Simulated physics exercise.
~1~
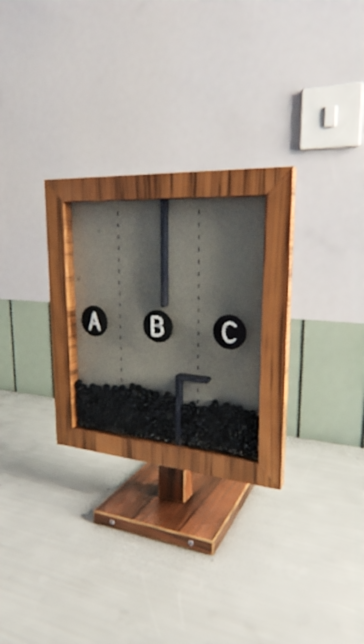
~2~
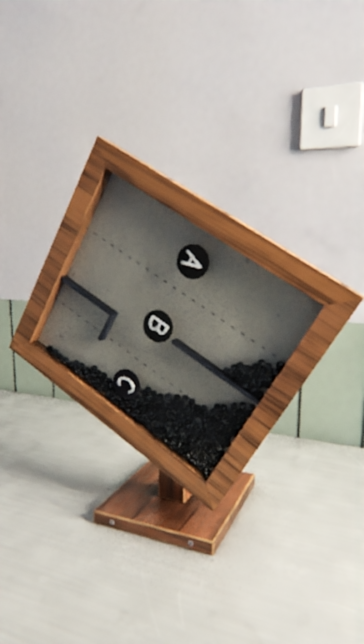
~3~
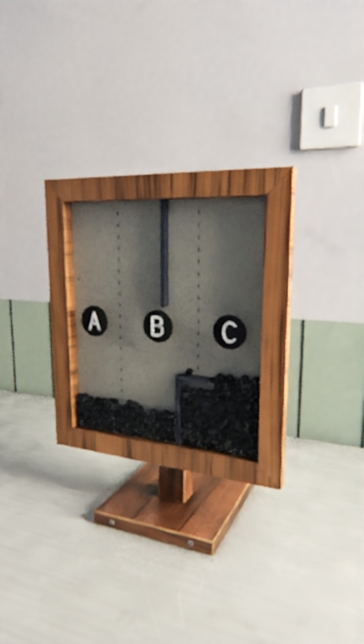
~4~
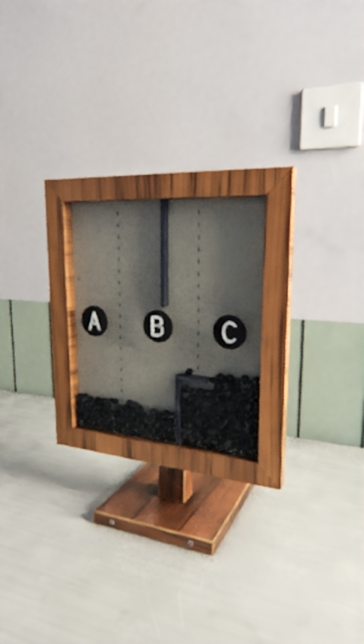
A wooden-framed display case lettered A, B and C stood upright on its base, then swung round clockwise, spilling its black beads across the inside, and came upright again, ending still with the beads piled highest under C.
